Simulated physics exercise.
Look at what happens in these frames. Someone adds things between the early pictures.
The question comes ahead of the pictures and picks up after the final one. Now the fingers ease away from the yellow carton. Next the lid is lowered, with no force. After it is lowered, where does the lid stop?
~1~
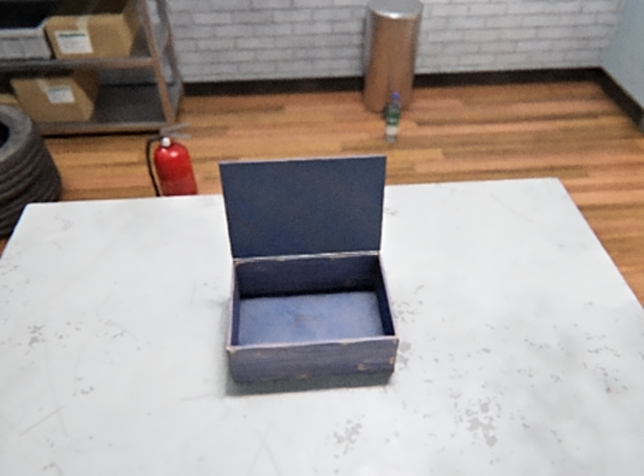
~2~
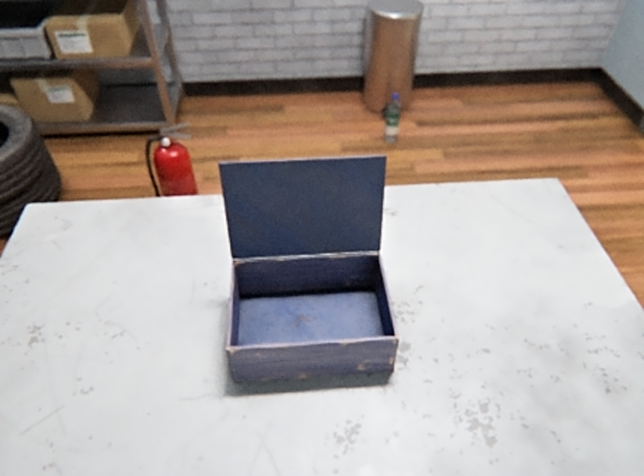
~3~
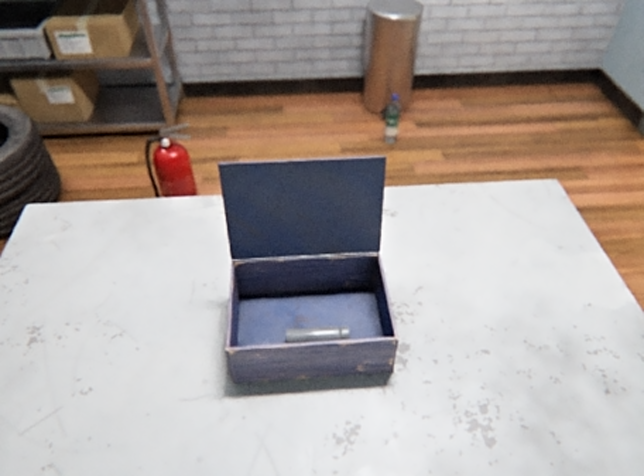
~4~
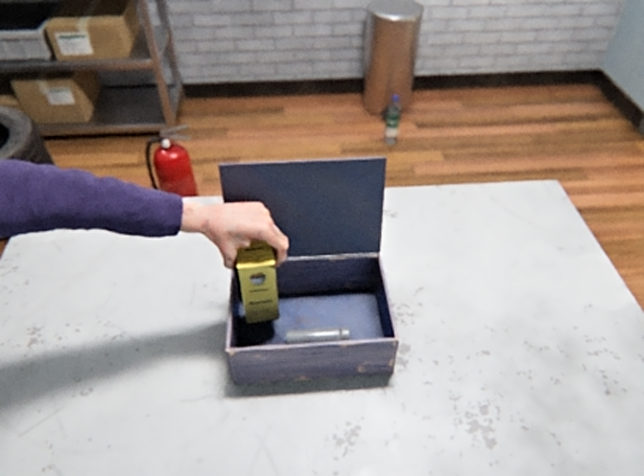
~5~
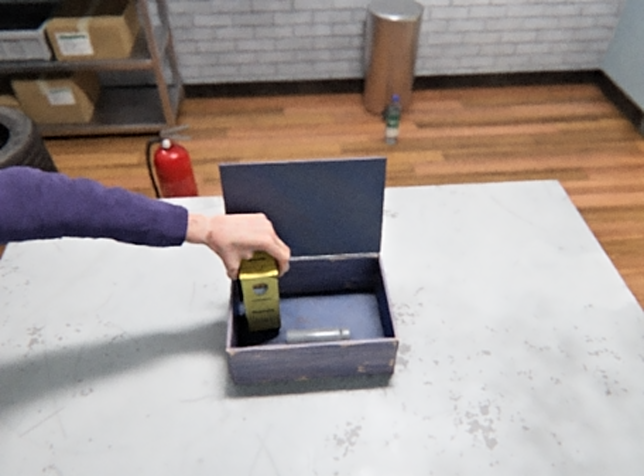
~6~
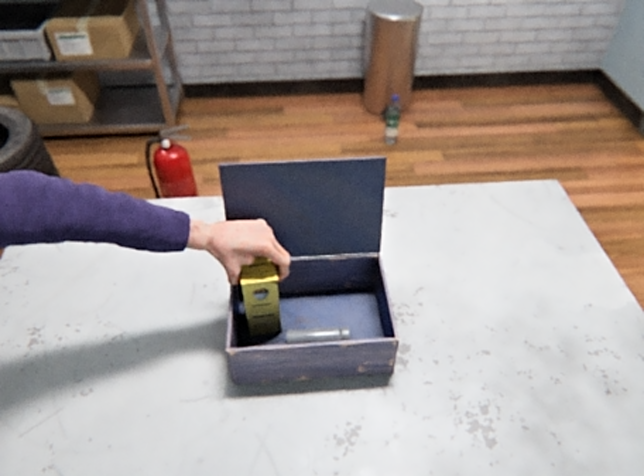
I expect the lid to remain raised.
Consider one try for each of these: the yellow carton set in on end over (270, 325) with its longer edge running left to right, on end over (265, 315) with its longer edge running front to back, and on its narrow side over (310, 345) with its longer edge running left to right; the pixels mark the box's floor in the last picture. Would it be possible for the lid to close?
Try 1: Lid stays raised; try 2: Lid stays raised; try 3: Lid goes down.
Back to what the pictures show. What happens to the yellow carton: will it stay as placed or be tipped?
By the end the yellow carton has kept its angle.
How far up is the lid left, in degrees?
It stays some 40° above the rim.
Then, 1.10 s after the last picture, lid starting down.
Then, 1.50 s after the last picture, lid 67° above the rim.
Then, 1.70 s after the last picture, lid 50° above the rim.
Then, 3.20 s after the last picture, lid 43° above the rim; yellow carton slid a little near (263, 304).
At rest, lid 41° above the rim; both in place. Seen from the same camera at the end, yellow carton near (263, 306).
